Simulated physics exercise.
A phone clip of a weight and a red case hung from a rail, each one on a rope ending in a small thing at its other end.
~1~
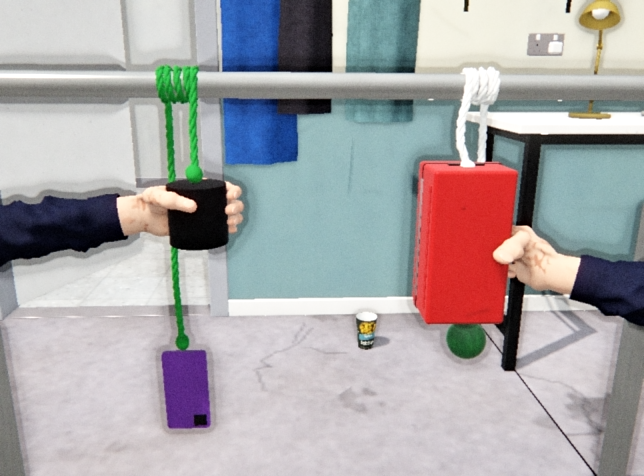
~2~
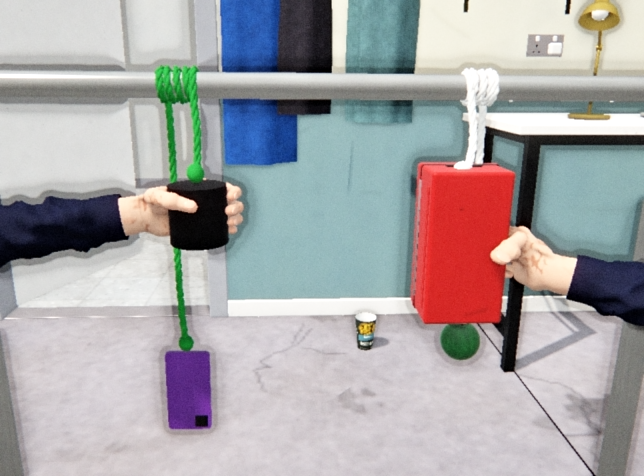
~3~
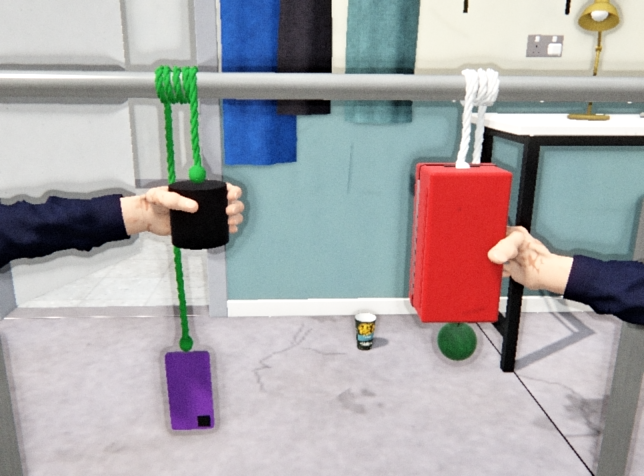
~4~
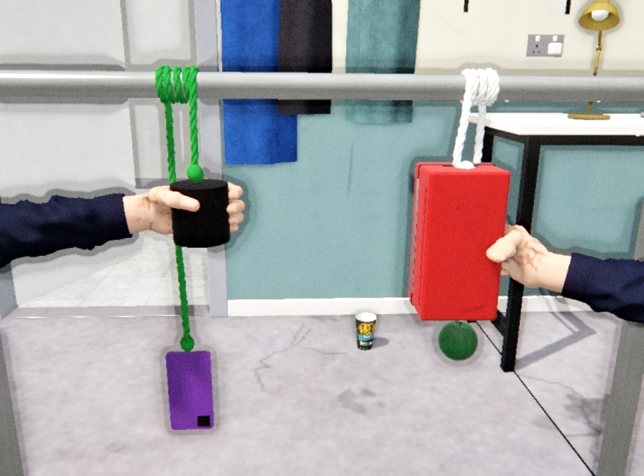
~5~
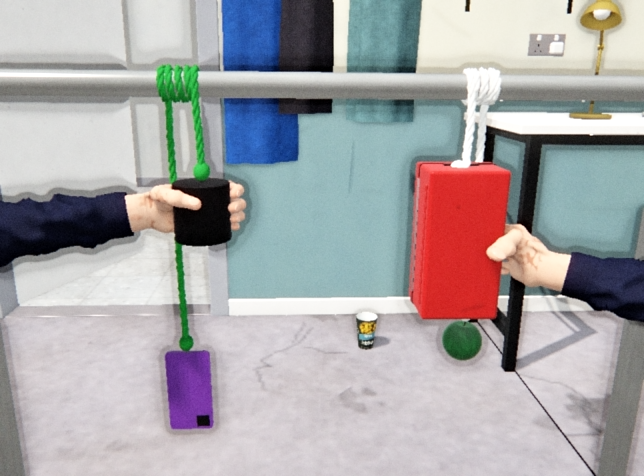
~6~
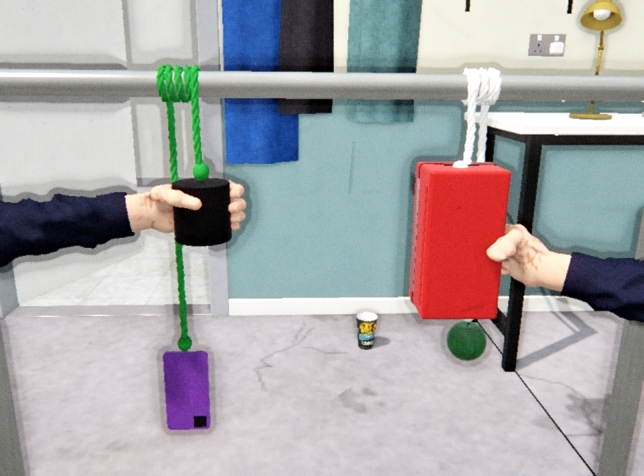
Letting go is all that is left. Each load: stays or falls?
At the end, the weight remains aloft; the red case remains aloft.
Then, 0.46 s after the last picture, weight hanging near (200, 210); red case hanging near (459, 253).
At rest, weight hanging near (199, 210); red case hanging near (461, 256). The weight is held and the red case keeps its height.
